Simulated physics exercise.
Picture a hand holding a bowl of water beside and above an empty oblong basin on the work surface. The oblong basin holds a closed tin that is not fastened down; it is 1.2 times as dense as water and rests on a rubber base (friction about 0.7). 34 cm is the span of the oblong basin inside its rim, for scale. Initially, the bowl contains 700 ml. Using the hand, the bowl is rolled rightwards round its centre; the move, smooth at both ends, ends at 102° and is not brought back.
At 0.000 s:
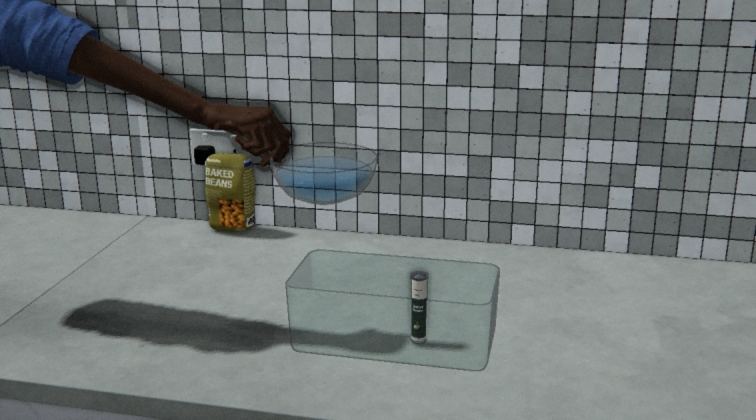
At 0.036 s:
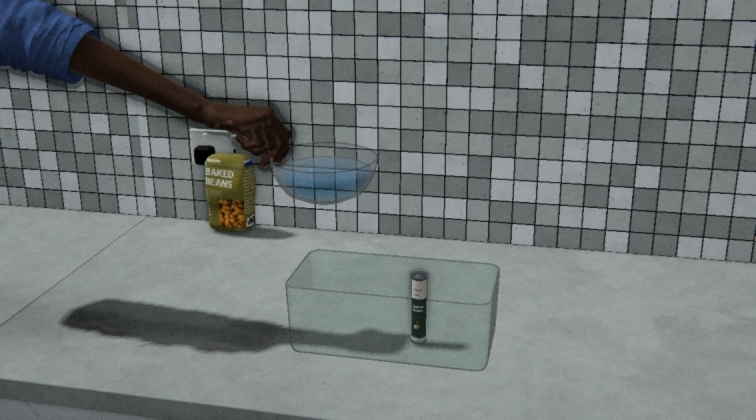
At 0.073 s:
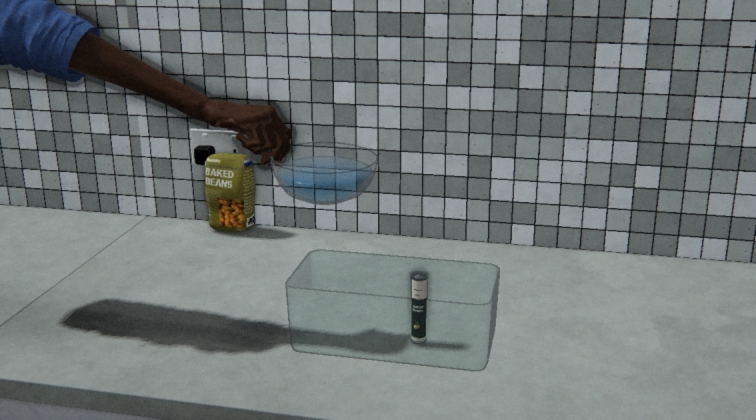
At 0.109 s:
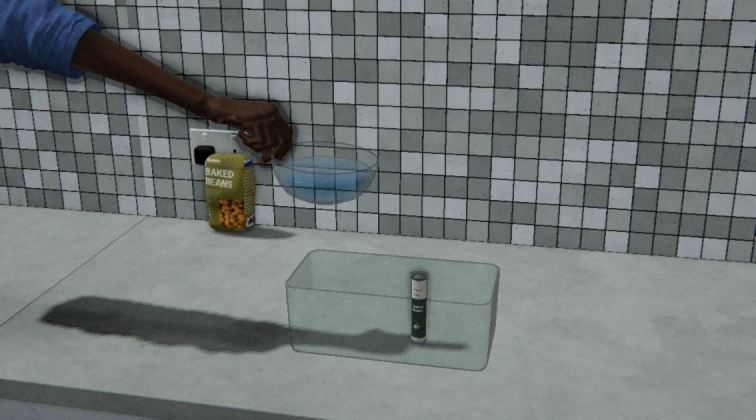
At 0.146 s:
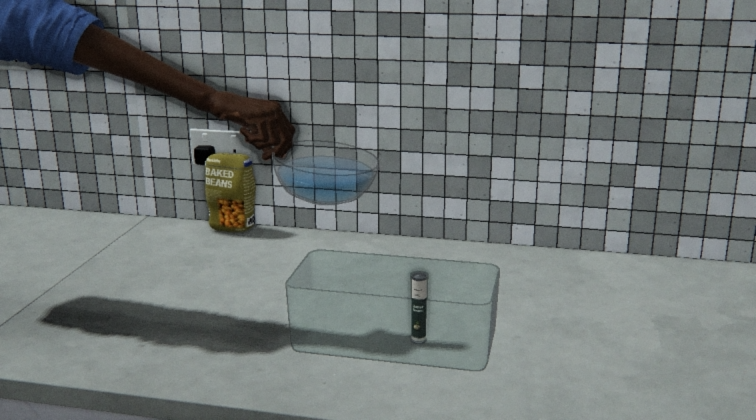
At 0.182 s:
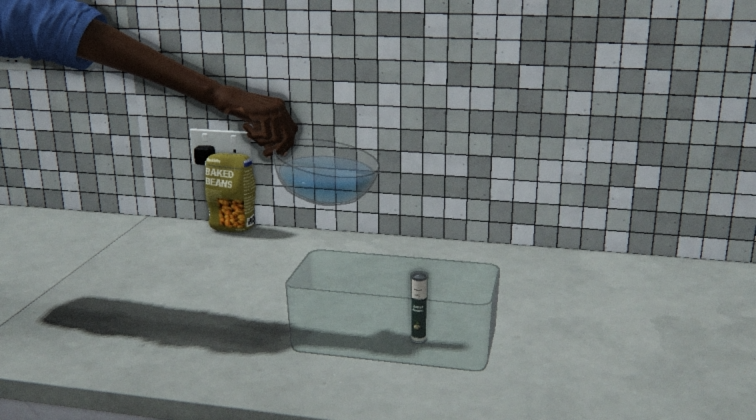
The video shows a hand holding a clear bowl of blue liquid above a worktop, near a jar of baked beans and a transparent basin containing a small dark cylindrical container, then slowly tilting the bowl slightly to the right.
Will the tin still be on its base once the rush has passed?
Yes: It stays on its base.
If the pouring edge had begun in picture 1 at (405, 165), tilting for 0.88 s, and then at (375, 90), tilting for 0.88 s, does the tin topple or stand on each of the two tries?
Trial 1 - tin stays standing; trial 2 - tin stays standing.
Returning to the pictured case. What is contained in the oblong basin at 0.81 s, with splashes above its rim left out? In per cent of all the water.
90 %, more or less.
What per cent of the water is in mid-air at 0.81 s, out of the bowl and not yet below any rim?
Close to 8 per cent.
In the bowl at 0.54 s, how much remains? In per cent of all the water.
Some 40 % of it is still there.
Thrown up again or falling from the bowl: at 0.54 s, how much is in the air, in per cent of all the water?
Estimate: Some 52 % of the total.
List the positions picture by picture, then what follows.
In the first frame, tilt 0°; pouring edge (375, 161); surface from (279, 166) to (373, 172); the oblong basin's rim runs from (298, 268) to (496, 285); the tin's top is at (419, 279).
In the second frame, tilt 0°; pouring edge (375, 161); surface from (279, 165) to (373, 172).
In the third frame, tilt 2°; pouring edge (376, 163); surface from (279, 165) to (373, 173).
In the fourth frame, tilt 4°; pouring edge (376, 165); surface from (280, 164) to (373, 174).
In the fifth frame, tilt 7°; pouring edge (377, 167); surface from (281, 164) to (374, 175).
In the sixth frame, tilt 10°; pouring edge (378, 171); surface from (282, 163) to (375, 176).
By 0.54 s the tilt is 69° and 40 per cent is still to pour; the tin stands where it began.
By 0.81 s the tilt is 100° and 2 per cent is still to pour; the tin stands where it began.
By 1.08 s the tilt is 102° and 0 per cent is still to pour; the tin stands where it began.
By 1.38 s the tilt is 102° and 0 per cent is still to pour; the tin stands where it began.
At rest the tin stands where it began.
